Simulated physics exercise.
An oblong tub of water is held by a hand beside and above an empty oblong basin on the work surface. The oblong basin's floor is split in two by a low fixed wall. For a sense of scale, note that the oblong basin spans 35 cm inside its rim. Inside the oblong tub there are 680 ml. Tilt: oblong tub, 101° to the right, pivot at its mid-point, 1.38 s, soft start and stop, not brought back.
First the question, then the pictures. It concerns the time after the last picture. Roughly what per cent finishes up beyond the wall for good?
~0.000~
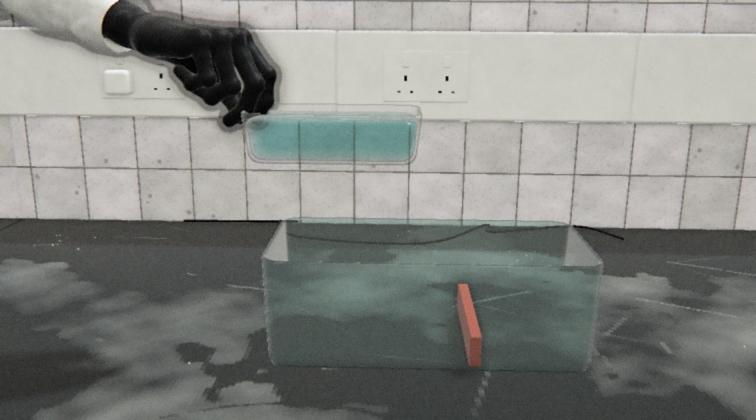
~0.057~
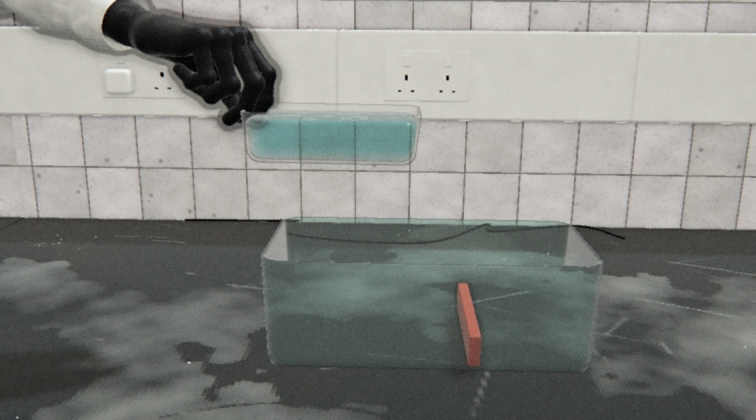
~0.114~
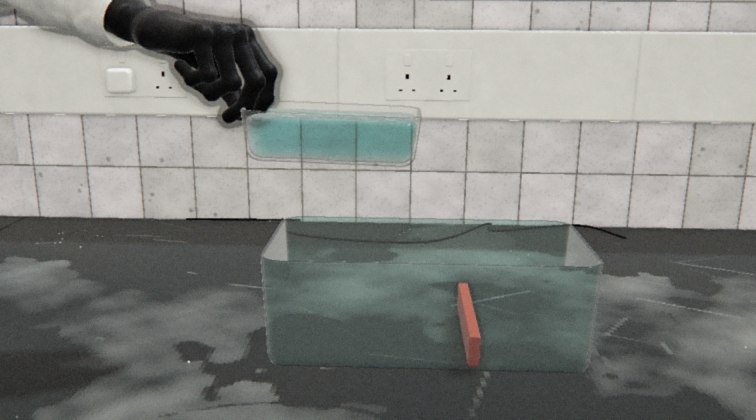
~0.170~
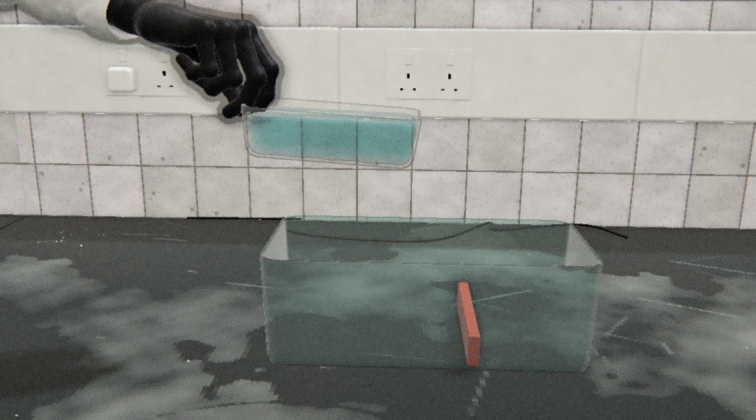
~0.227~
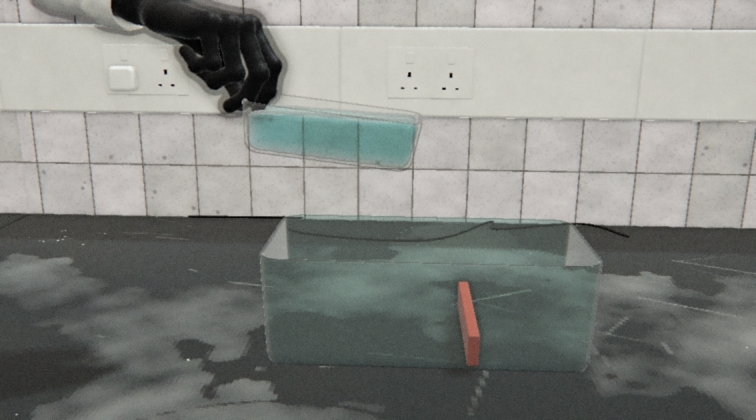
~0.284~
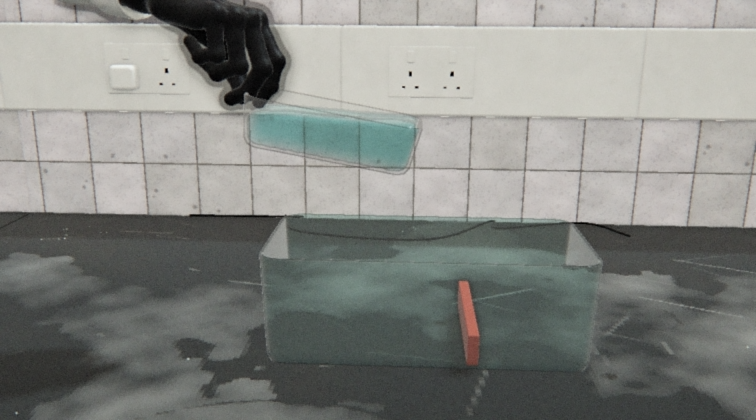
Roughly 58 per cent.
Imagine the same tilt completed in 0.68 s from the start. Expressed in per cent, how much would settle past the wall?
Then it comes to around 40 per cent.
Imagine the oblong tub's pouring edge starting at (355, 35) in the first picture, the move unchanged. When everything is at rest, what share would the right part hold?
It would then come to around 10 percent.
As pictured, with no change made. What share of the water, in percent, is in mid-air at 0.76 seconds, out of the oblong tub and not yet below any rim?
Roughly 34 percent.
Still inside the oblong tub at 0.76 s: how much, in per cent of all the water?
Some 20 % of it is still there.
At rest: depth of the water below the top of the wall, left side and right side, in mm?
Left: Roughly 26 mm; right: Roughly 14 mm.
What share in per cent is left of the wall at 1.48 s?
That share comes to around 42 in a hundred.
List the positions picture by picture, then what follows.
In the first frame, it leans 0°; its right rim is at (420, 113); the water meets the walls at (253, 116) and (418, 118); the oblong basin's rim runs from (274, 239) to (585, 244); the wall's top is at (469, 309).
In the second frame, it leans 0°; its right rim is at (420, 113); the water meets the walls at (253, 115) and (417, 118).
In the third frame, it leans 2°; its right rim is at (420, 114); the water meets the walls at (254, 114) and (417, 119).
In the fourth frame, it leans 4°; its right rim is at (420, 117); the water meets the walls at (254, 113) and (417, 120).
In the fifth frame, it leans 7°; its right rim is at (421, 121); the water meets the walls at (254, 110) and (419, 119).
In the sixth frame, it leans 10°; its right rim is at (421, 125); the water meets the walls at (255, 109) and (420, 120).
After 0.76 s the tilt is 59° and 20 per cent is still to pour, 10 is left of the wall and 36 right of it.
After 1.11 s the tilt is 92° and 4 per cent is still to pour, 34 is left of the wall and 59 right of it.
After 1.48 s the tilt is 101° and 0 per cent is still to pour, 41 is left of the wall and 58 right of it.
After 1.88 s the tilt is 101° and 0 per cent is still to pour, 41 is left of the wall and 58 right of it.
In the end 41 per cent lies left of the wall, 58 right of it and 1 outside.
